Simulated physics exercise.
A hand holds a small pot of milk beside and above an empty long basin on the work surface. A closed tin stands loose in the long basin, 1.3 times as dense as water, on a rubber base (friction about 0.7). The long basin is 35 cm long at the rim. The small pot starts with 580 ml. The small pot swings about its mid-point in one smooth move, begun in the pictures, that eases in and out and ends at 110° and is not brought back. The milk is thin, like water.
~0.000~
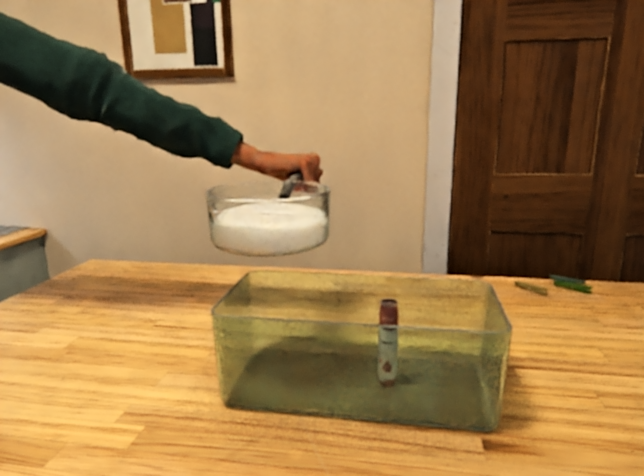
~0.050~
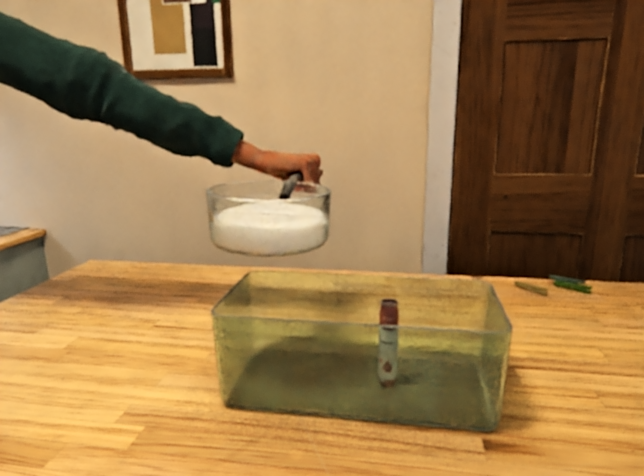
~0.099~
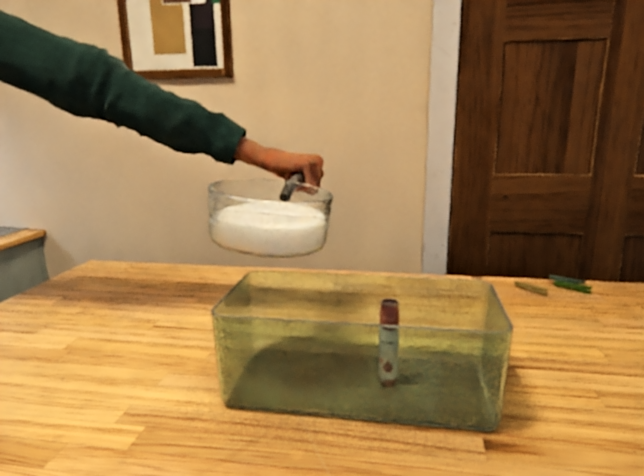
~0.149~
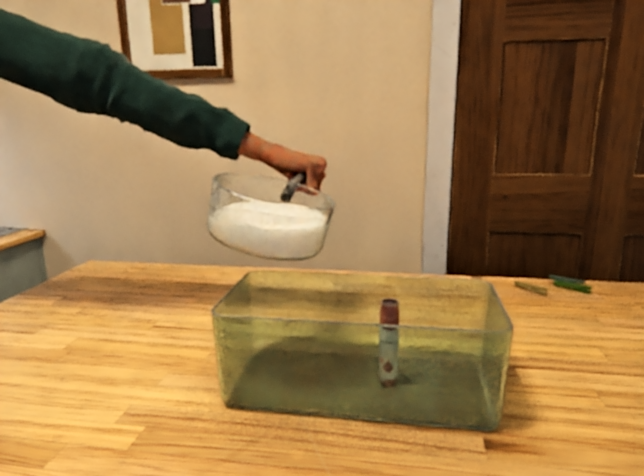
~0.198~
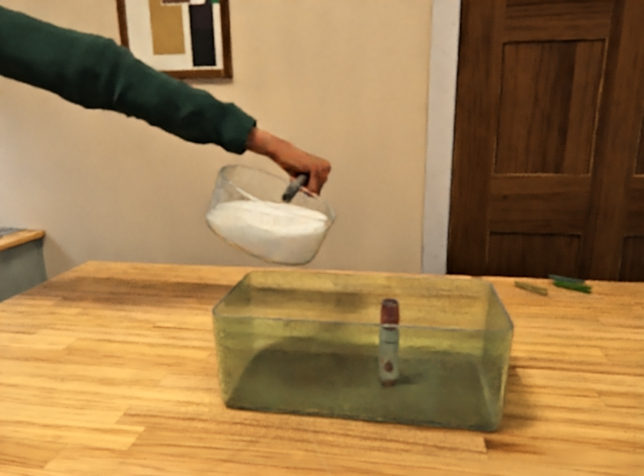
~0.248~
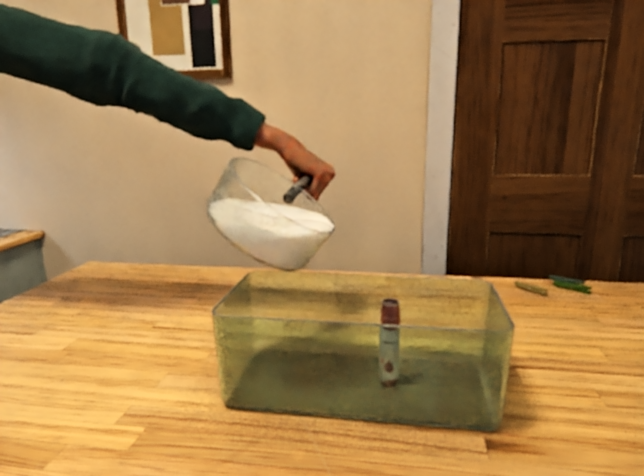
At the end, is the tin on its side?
It stays up.
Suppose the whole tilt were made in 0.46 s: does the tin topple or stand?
The tin remains upright.
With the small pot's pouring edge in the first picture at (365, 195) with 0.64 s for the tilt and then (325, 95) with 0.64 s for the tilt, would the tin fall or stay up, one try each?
First it remains upright; then it falls.
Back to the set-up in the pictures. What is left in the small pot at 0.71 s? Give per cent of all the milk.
Some 4 per cent.
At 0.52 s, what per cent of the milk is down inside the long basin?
Near 58 in a hundred.
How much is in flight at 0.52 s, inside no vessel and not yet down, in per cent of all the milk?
About 24 per cent.
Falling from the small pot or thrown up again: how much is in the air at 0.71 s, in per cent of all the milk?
About 3 per cent.
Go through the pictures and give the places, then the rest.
In the first picture, it leans 0°; its right rim is at (328, 192); the milk meets the walls at (217, 213) and (326, 215); the long basin's rim runs from (231, 291) to (500, 305); the tin's top is at (389, 306).
In the second picture, it leans 2°; its right rim is at (329, 194); the milk meets the walls at (217, 212) and (327, 215).
In the third picture, it leans 6°; its right rim is at (331, 199); the milk meets the walls at (217, 211) and (327, 217).
In the fourth picture, it leans 14°; its right rim is at (333, 207); the milk meets the walls at (217, 208) and (327, 219).
In the fifth picture, it leans 24°; its right rim is at (334, 218); the milk meets the walls at (215, 205) and (329, 220).
In the sixth picture, it leans 36°; its right rim is at (332, 231); the milk meets the walls at (217, 200) and (330, 222).
Then, 0.52 s in, the tilt is 100° and 18 per cent is still to pour; the tin stands where it began.
Then, 0.71 s in, the tilt is 110° and 4 per cent is still to pour; the tin stands where it began.
Then, 0.92 s in, the tilt is 110° and 0 per cent is still to pour; the tin stands where it began.
Then, 1.14 s in, the tilt is 110° and 0 per cent is still to pour; the tin stands where it began.
Finally, the tin stands where it began.
